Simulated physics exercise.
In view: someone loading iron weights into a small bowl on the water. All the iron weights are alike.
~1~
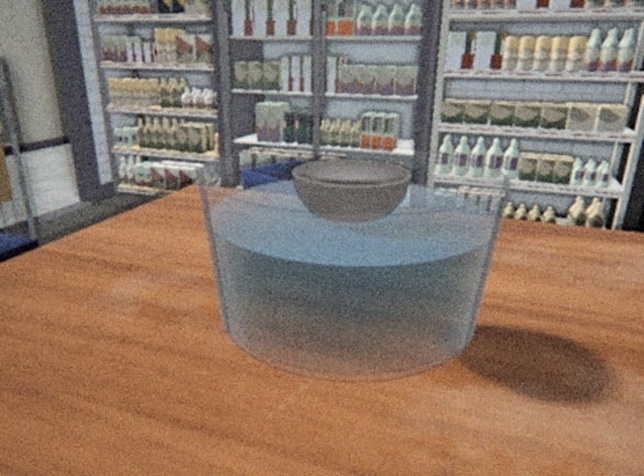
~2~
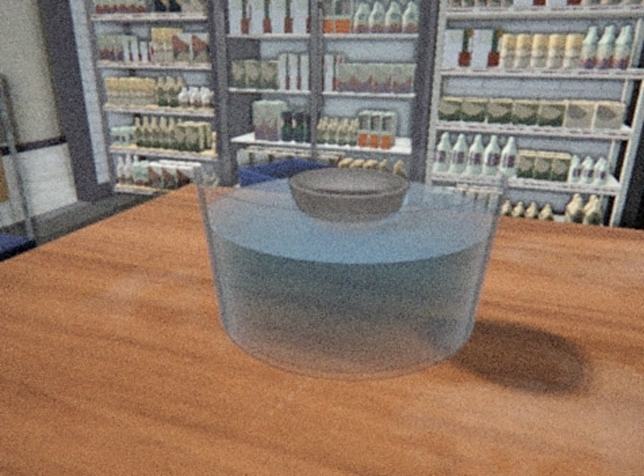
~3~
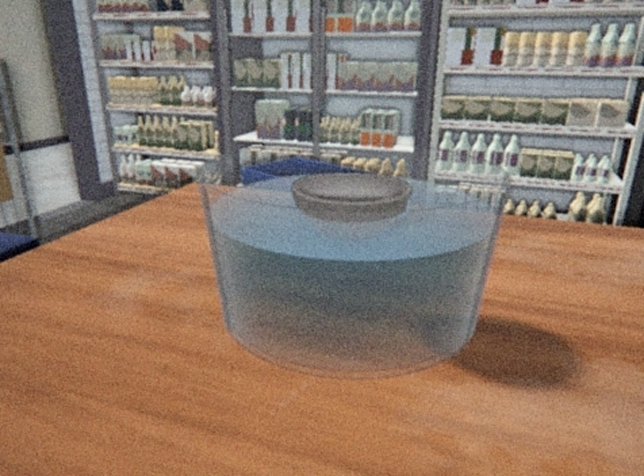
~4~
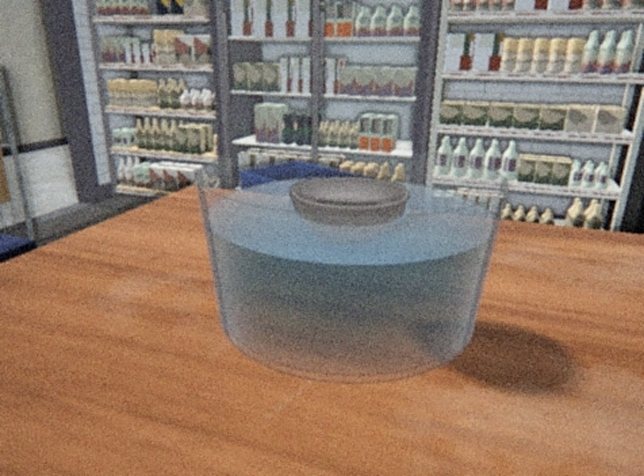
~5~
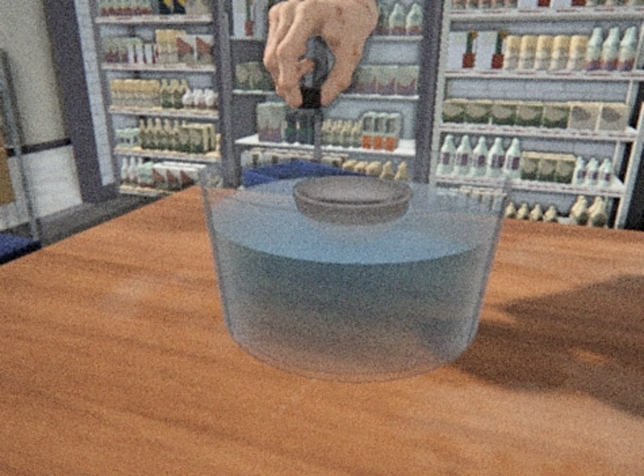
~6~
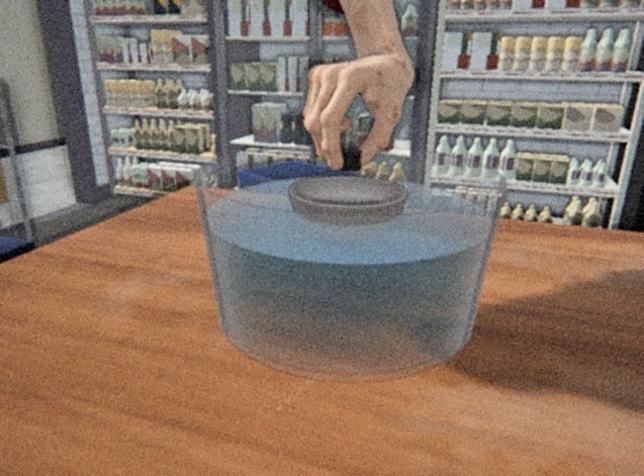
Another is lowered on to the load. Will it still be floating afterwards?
The small bowl stays afloat.
Next, the iron weight is in and the small bowl dips.
After that, it steadies; about a fifth of its side above the surface.
Finally, the small bowl floats; about a fifth of its side above the surface.
